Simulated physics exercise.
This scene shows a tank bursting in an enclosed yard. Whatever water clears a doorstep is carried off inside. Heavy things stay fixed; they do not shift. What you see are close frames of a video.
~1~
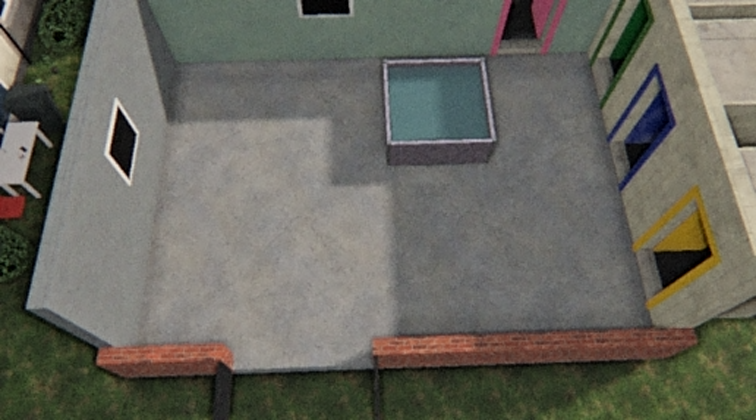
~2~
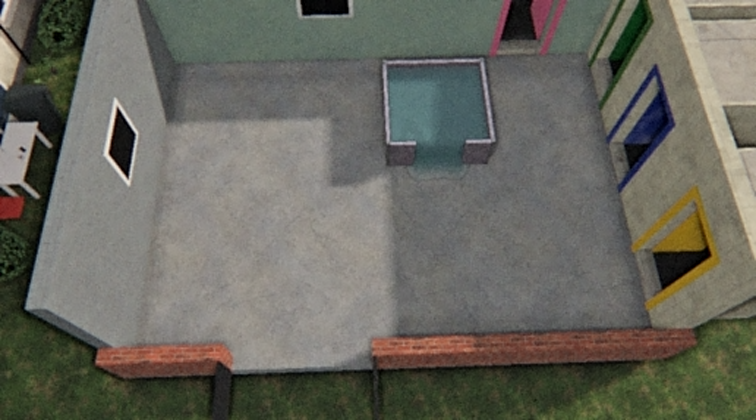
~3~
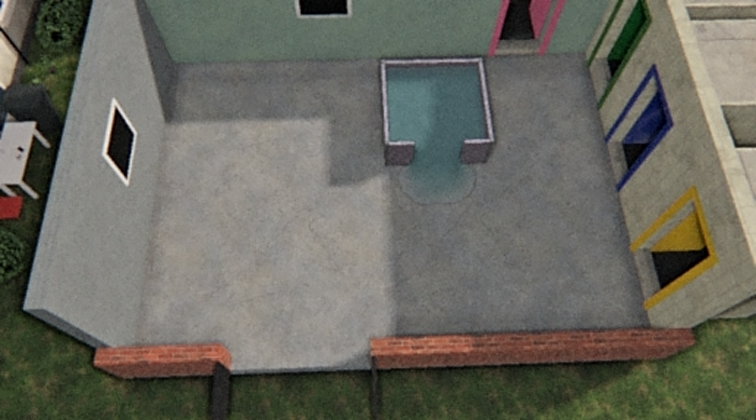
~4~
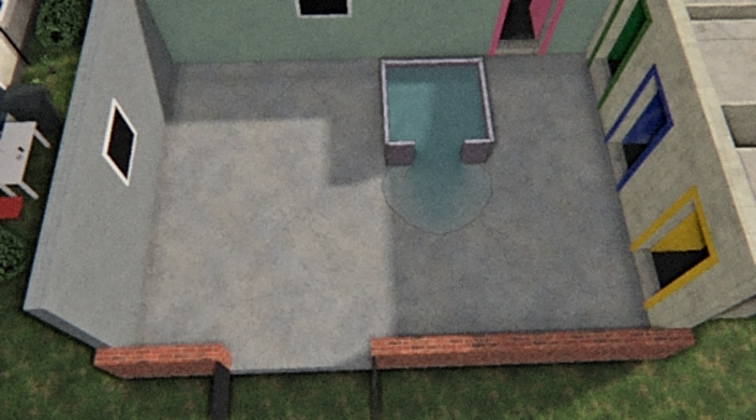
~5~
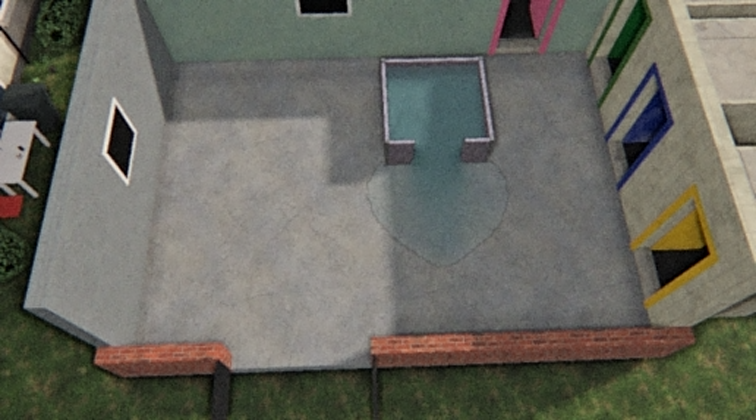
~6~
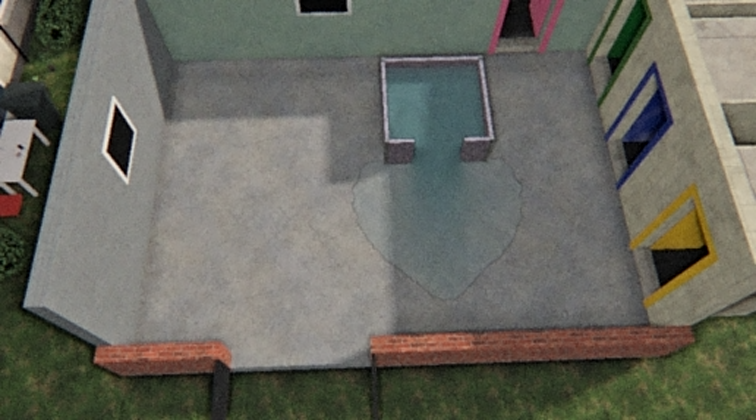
In an enclosed yard with coloured doorways and low brick walls, a raised tank of still water opens at its near side, and water pours through the gap, spreading across the grey floor in a widening, pointed pool.
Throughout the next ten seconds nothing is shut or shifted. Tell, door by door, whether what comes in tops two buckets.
My prediction: The yellow door ends up within two buckets, the blue door ends up within two buckets, the green door ends up within two buckets, the pink door ends up within two buckets.
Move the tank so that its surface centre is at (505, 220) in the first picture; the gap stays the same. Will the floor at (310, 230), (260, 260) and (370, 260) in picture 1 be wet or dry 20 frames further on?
As listed: Reached, reached, reached.
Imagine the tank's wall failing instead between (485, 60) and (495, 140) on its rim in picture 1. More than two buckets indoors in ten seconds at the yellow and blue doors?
Result - yellow: Within bounds; blue: Beyond the limit.
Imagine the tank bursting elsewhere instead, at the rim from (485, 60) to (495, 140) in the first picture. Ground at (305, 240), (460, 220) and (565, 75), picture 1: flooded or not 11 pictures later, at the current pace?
Untouched, untouched, submerged.
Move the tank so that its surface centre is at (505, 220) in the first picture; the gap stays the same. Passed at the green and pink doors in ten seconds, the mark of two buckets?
The green door falls short and the pink door falls short.
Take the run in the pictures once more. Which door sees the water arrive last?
The pink one.
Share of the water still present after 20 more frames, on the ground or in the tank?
92 in a hundred.
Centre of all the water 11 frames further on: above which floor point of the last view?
Near pixel (442, 193).
A moment on, water covers 25 % of the floor; the yellow door not reached, the blue door not reached, the green door not reached, the pink door not reached.
Next, water covers 35 % of the floor; the yellow door not reached, the blue door not reached, the green door not reached, the pink door not reached.
Then, water covers 35 % of the floor; the yellow door wet at the sill, nothing in, the blue door not reached, the green door not reached, the pink door not reached.
Later, water covers 60 % of the floor; the yellow door under two buckets in, the blue door wet at the sill, nothing in, the green door wet at the sill, nothing in, the pink door not reached.
In the end, water covers 75 % of the floor; the yellow door under two buckets in, the blue door wet at the sill, nothing in, the green door wet at the sill, nothing in, the pink door wet at the sill, nothing in.
